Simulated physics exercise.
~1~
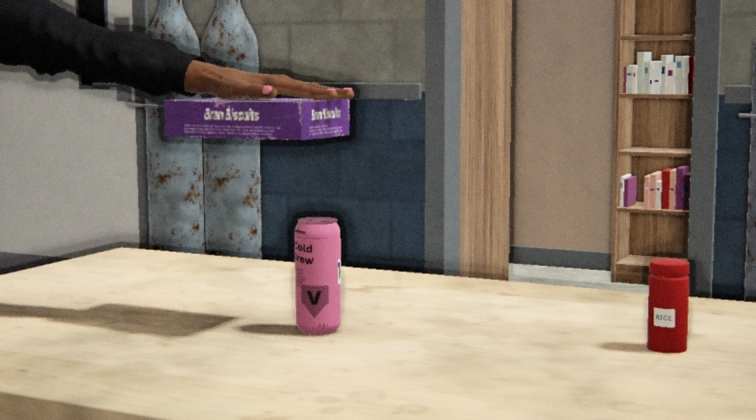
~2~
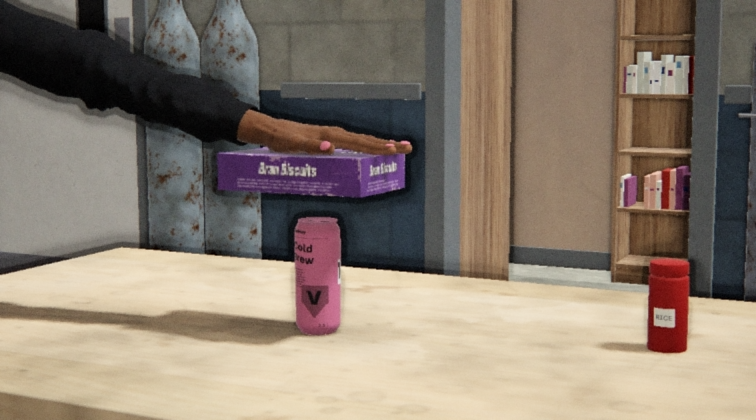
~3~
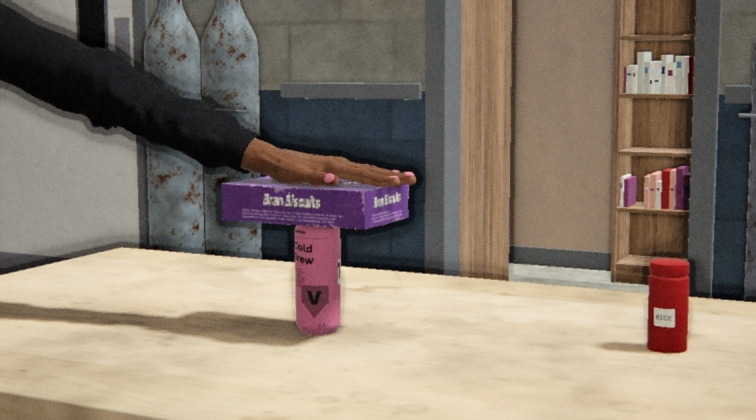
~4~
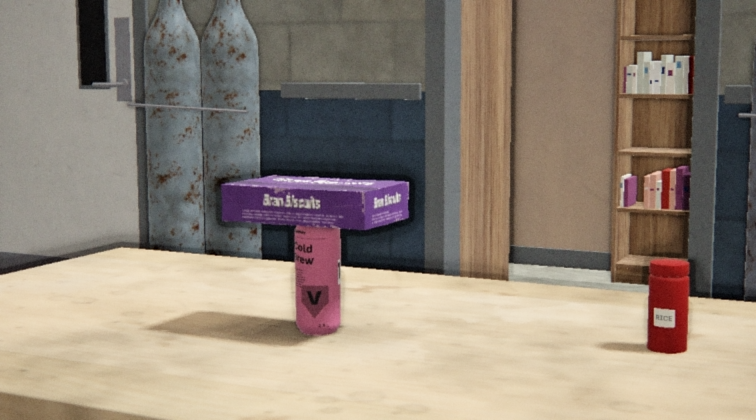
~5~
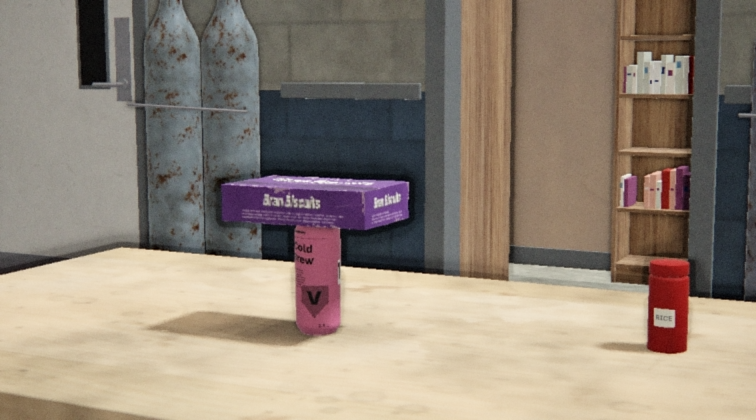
A hand carried a flat purple box in from the left, lowered it onto an upright pink can on a table, then let go and withdrew, leaving the box balanced on top while a red shaker stood untouched to the right.
